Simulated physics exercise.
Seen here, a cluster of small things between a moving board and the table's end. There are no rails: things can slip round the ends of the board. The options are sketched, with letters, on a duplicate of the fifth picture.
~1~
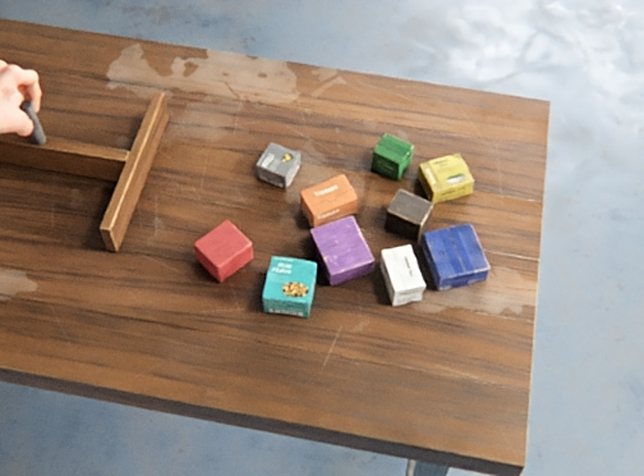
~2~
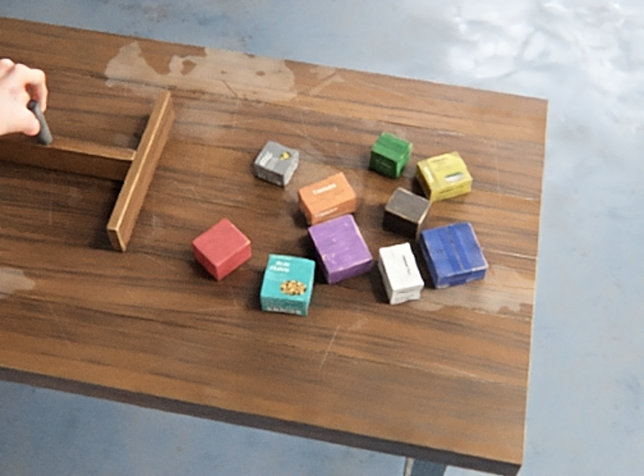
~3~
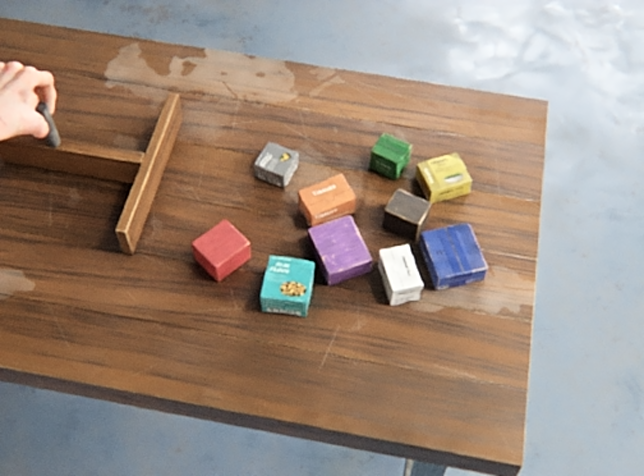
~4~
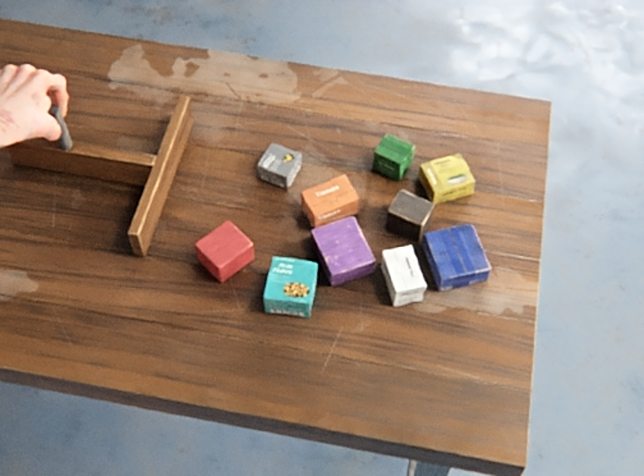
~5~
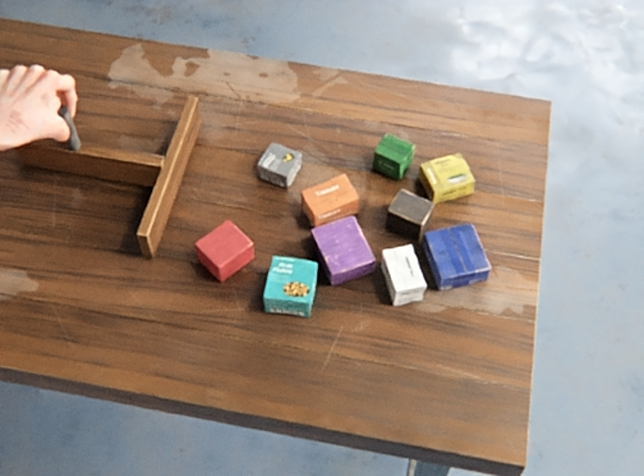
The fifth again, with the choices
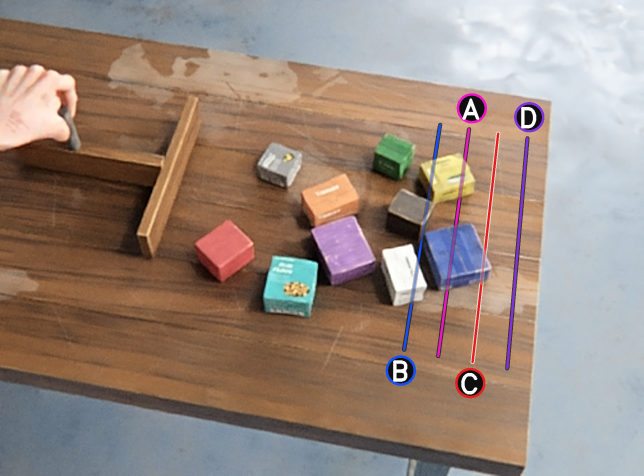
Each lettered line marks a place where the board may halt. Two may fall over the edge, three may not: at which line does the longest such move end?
A is the last line within the limit.
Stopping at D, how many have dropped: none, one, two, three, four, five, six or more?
In all, six or more.
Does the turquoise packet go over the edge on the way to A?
No.
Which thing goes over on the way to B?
It is the blue box.
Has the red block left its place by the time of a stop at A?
Yes.
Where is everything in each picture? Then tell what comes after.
In the first picture, orange box (329, 203); purple block (341, 251); turquoise packet (291, 287).
In the second picture, board (140, 156); red block (222, 249).
In the third picture, board (148, 159); grey packet (277, 165).
In the fourth picture, board (161, 161); white packet (403, 275).
In the fifth picture, board (169, 162); blue box (456, 256); orange box (330, 203); purple block (342, 251).
On the marked copy, A at (455, 233); B at (424, 228); C at (486, 238); D at (518, 243).
With A. Early on, board (271, 179); turquoise packet (306, 290); grey packet (303, 166).
Further on, board (374, 196); blue box (496, 252); white packet (469, 289).
At the end, board (455, 209); white packet over the edge; blue box over the edge; two fallen.
As for the rest, B is within the limit but short; C drops five; D drops six.
